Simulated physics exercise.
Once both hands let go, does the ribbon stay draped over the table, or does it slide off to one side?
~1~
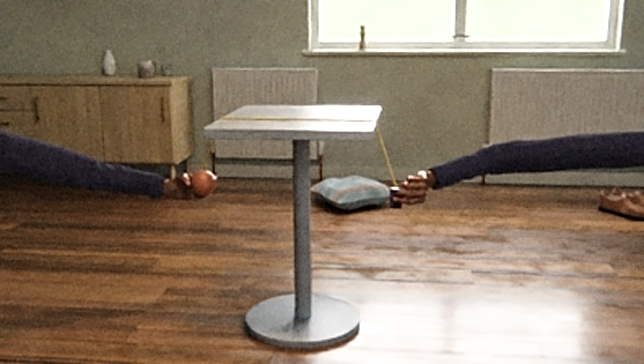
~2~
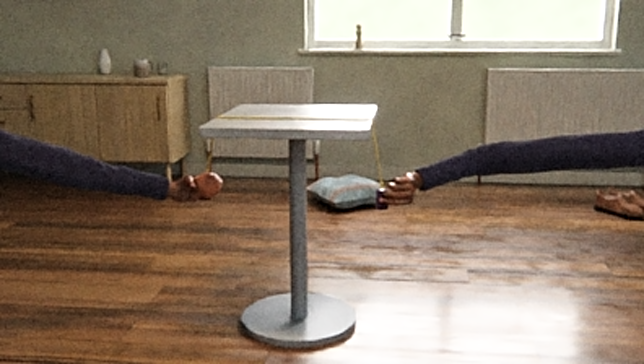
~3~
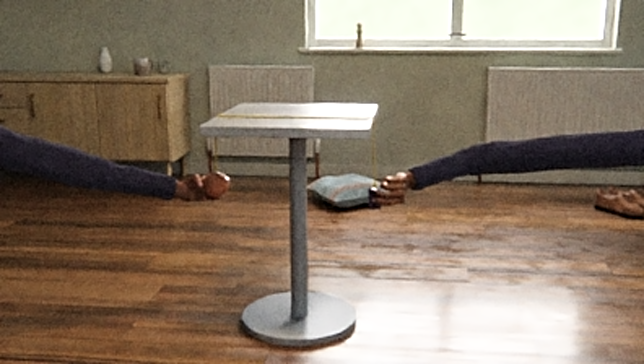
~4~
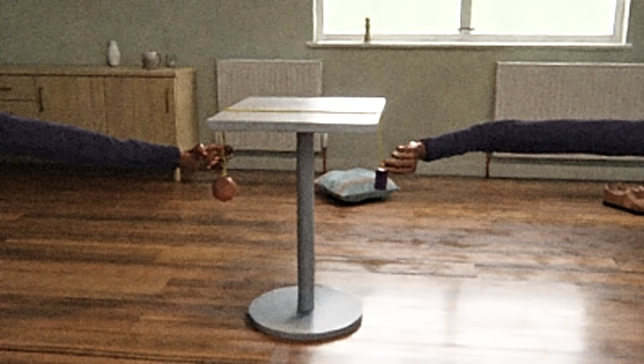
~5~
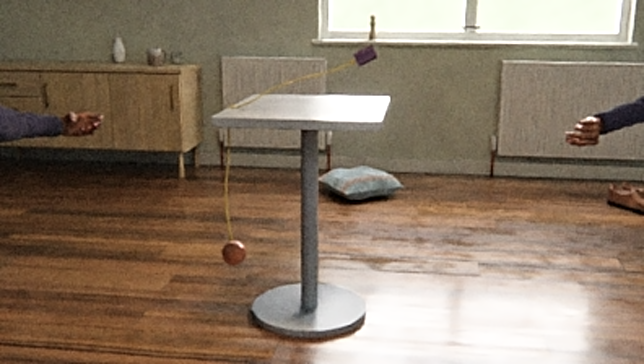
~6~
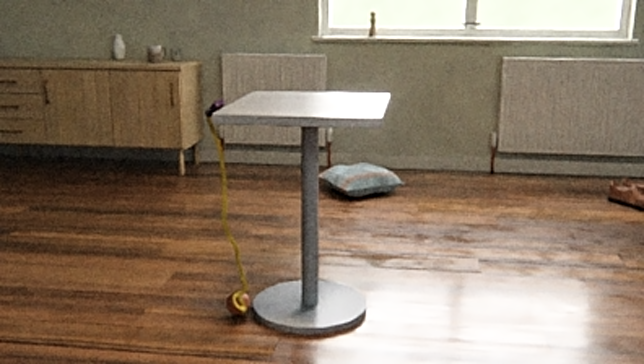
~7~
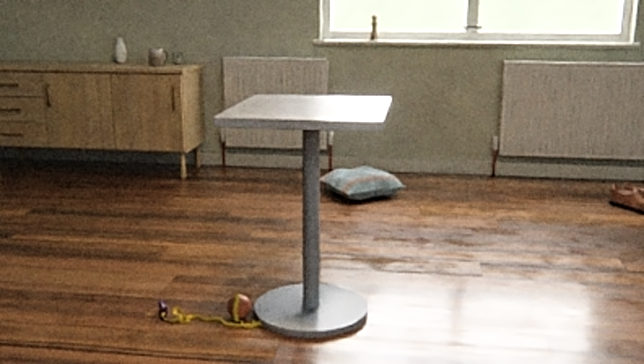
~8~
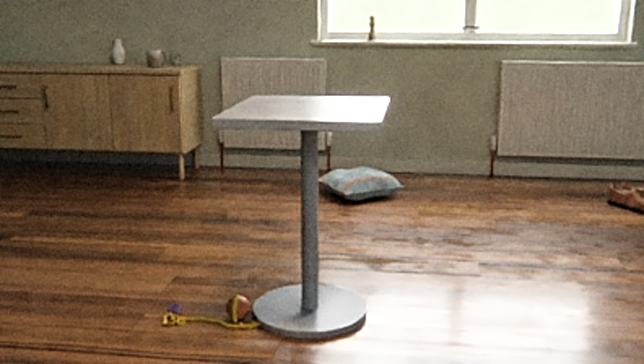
It slides off to the left. The orange drops to the floor on that side and the ribbon and matchbox follow it down.
